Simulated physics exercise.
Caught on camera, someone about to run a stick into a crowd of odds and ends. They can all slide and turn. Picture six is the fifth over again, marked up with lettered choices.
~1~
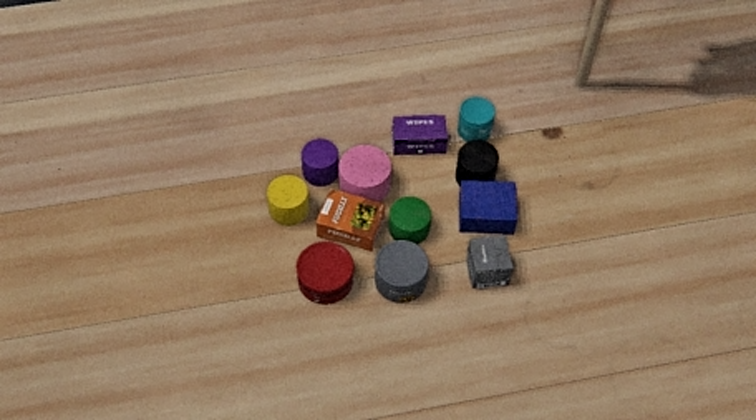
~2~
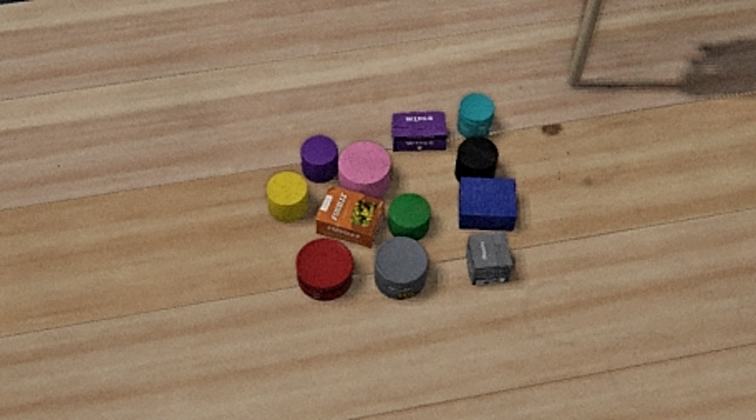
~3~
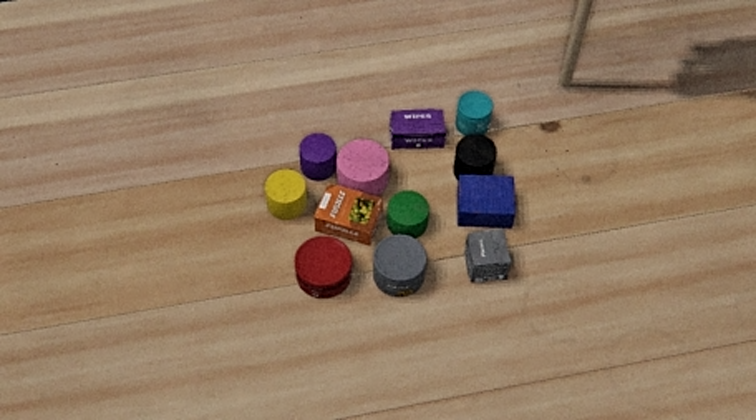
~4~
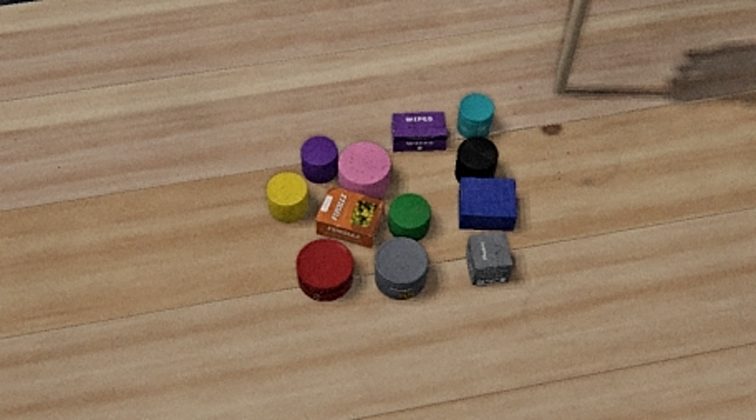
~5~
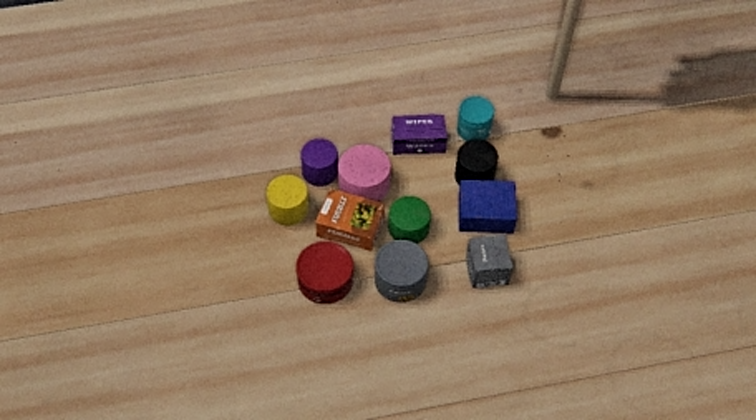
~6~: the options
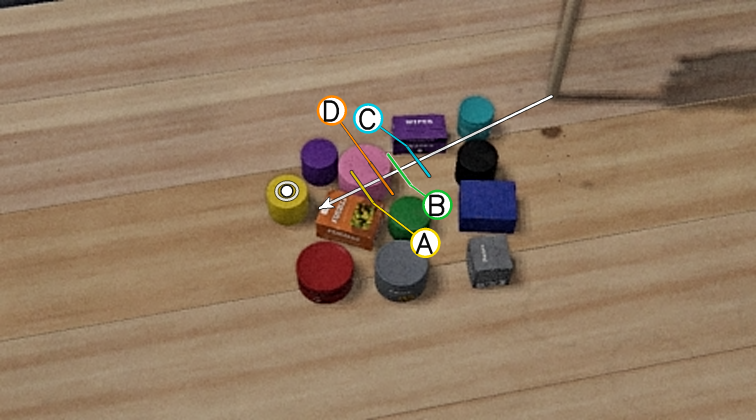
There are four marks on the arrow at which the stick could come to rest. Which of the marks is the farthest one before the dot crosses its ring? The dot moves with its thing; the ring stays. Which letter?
No farther than A.
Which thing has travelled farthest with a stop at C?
It is the turquoise tub.
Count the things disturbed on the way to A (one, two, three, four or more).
Four or more.
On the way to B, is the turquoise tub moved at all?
By then, yes.
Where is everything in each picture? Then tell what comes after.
The first picture shows orange packet (351, 220); blue block (488, 208); purple box (420, 135).
The second picture shows purple box (419, 132); grey jar (401, 268).
The third picture shows purple tin (318, 157); pink pot (363, 170).
The fourth picture shows red tub (325, 271); green tin (409, 218).
The fifth picture shows yellow pot (288, 200); black tin (477, 166); grey box (489, 262).
On the marked copy, A at (362, 187); B at (399, 170); C at (418, 161); D at (382, 178); the arrow from (552, 96) to (320, 208); the white dot at (287, 191).
Following A. Soon after the start, foot of the stick (486, 129); turquoise tub (465, 123).
Later, foot of the stick (416, 163); turquoise tub (431, 123); purple box (389, 136).
In the end, foot of the stick (362, 189); turquoise tub (431, 123); pink pot (331, 188); the dot is still in its ring.
As for the rest, B keeps the dot in but is short; C keeps the dot in but is short; D keeps the dot in but is short.
